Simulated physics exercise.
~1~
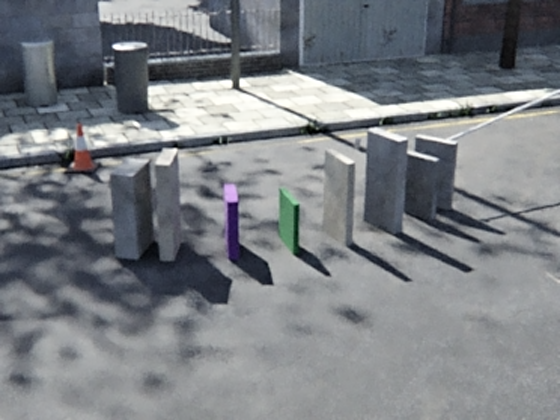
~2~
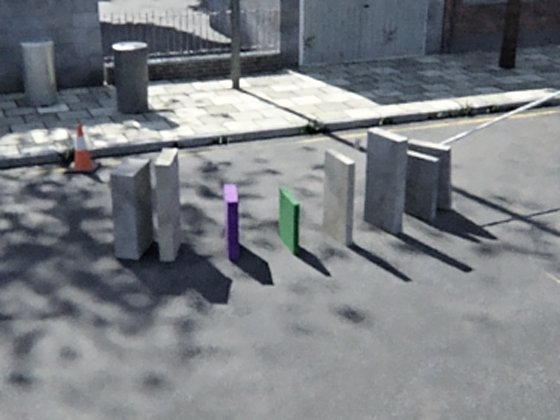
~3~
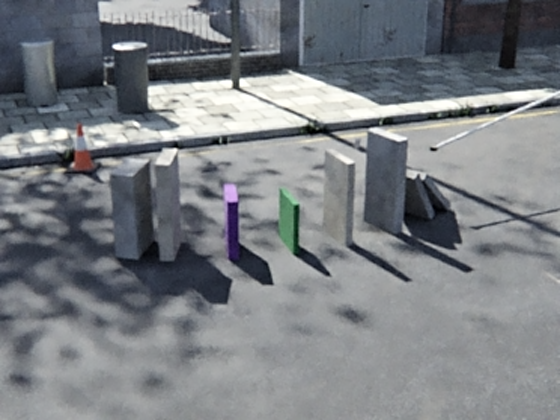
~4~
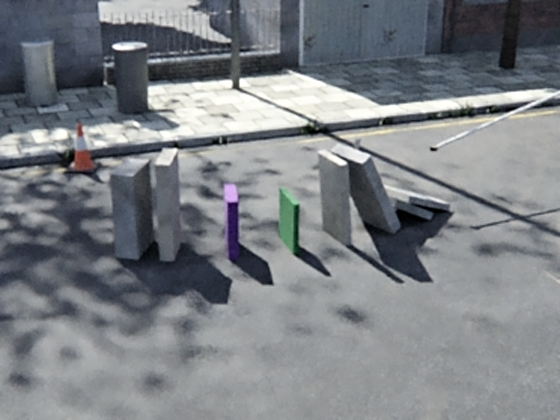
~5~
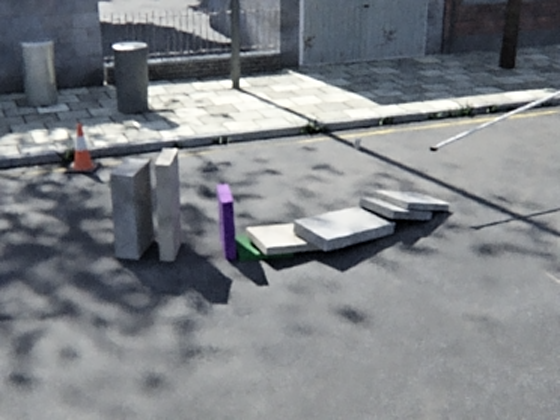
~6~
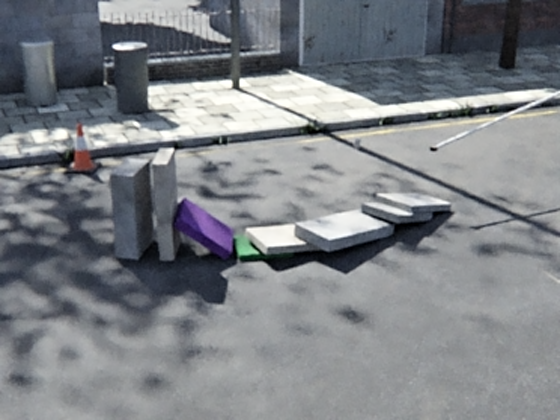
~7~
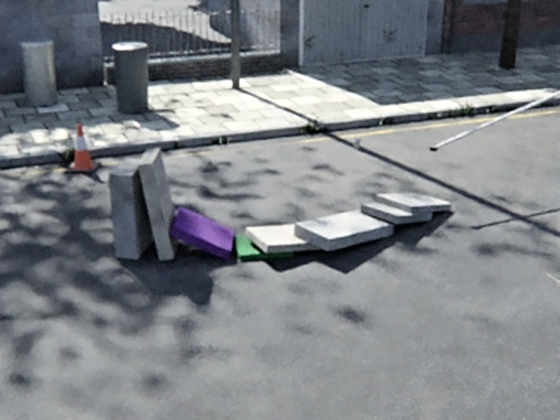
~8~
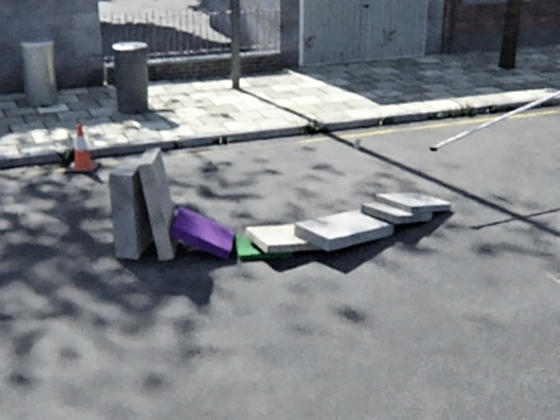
A pole nudged the far right slab in a curved row on a street, and the slabs toppled leftward one after another, green then purple, until the purple one tipped the next against the last, which stayed standing with that one leaning on it.
